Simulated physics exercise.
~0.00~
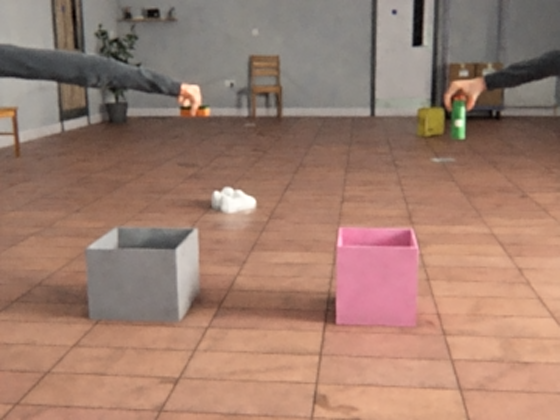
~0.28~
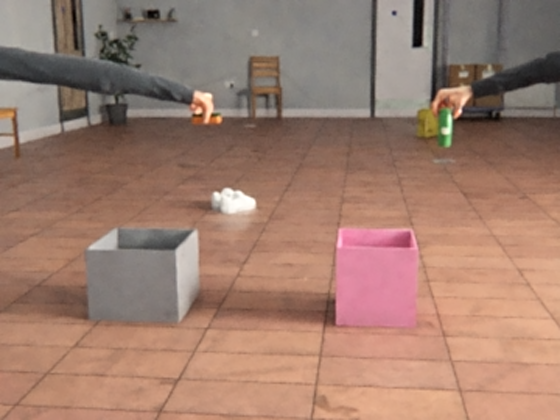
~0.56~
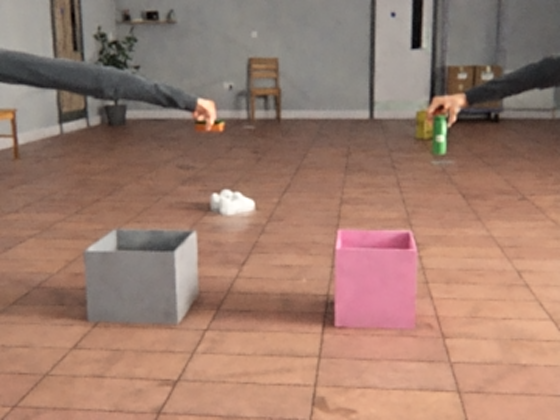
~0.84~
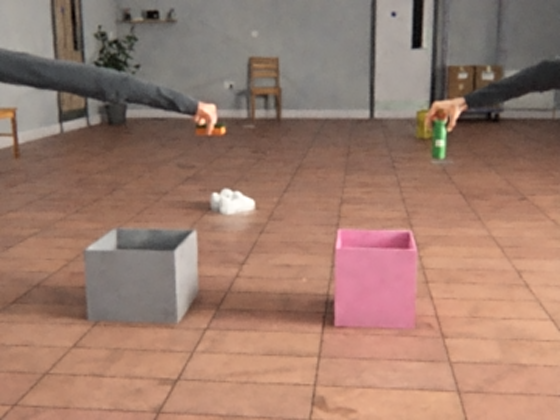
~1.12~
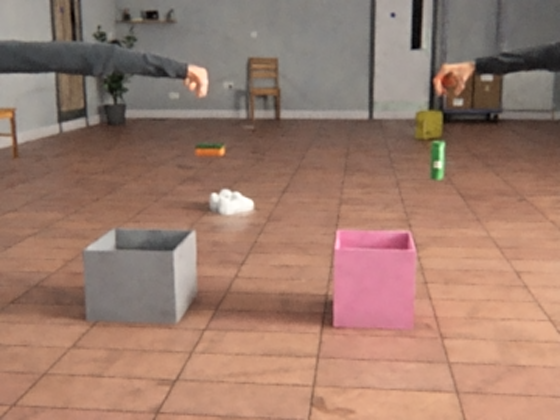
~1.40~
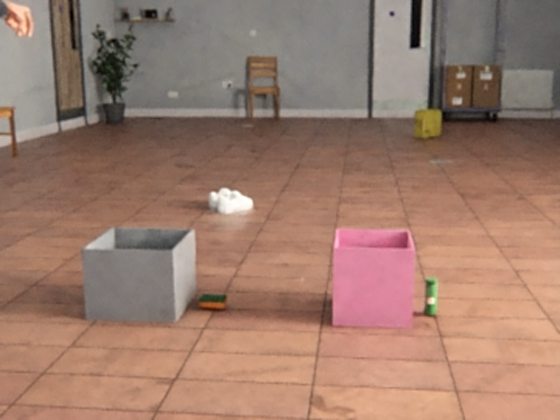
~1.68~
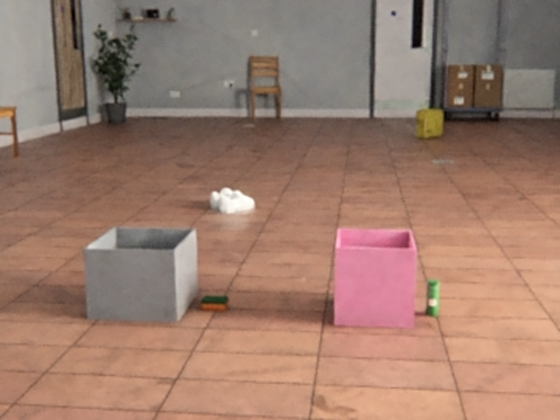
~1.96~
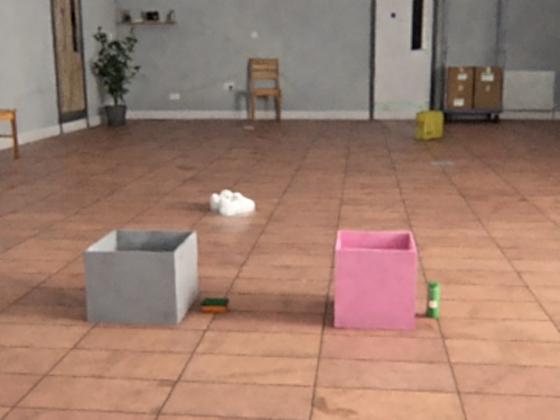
The video shows two hands holding an orange sponge and a green shaker above a tiled floor with a gray basket and a pink one, then letting go. Both objects drop, and each ends on the floor just right of a basket, the shaker upright.
